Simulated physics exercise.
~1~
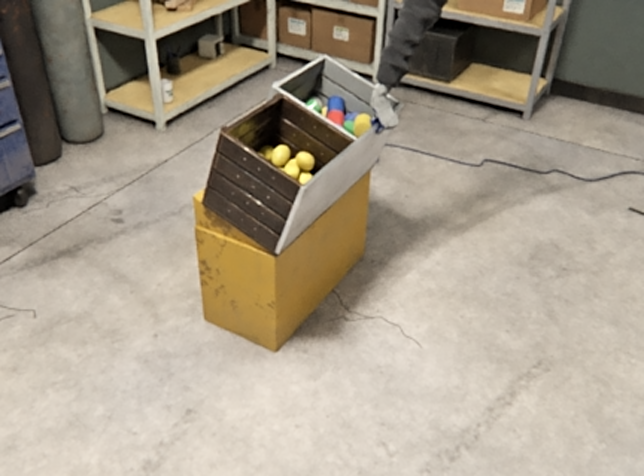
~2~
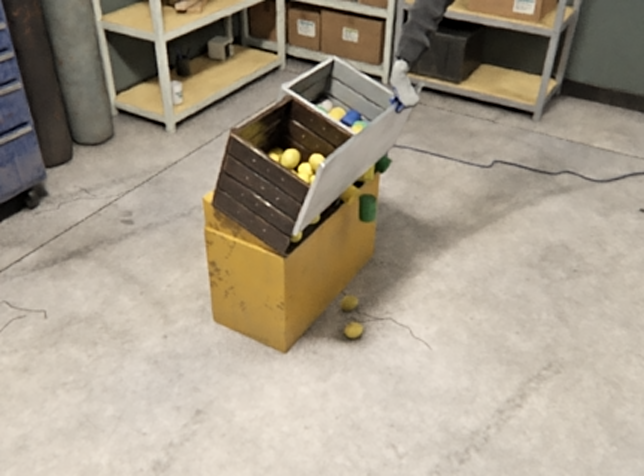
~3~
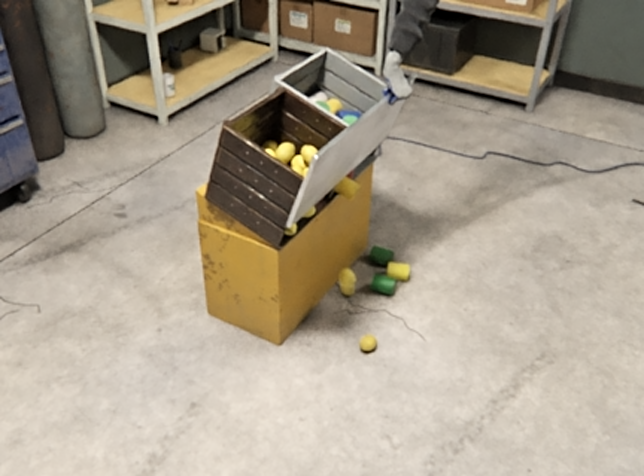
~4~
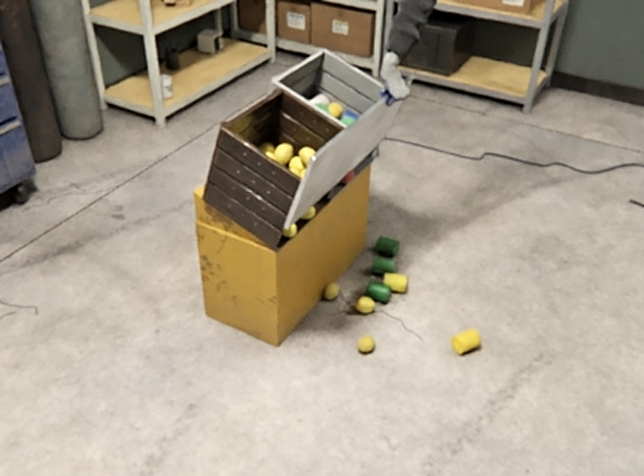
Yellow lemons and green and yellow jars drop from two tilted chutes and scatter on the floor.
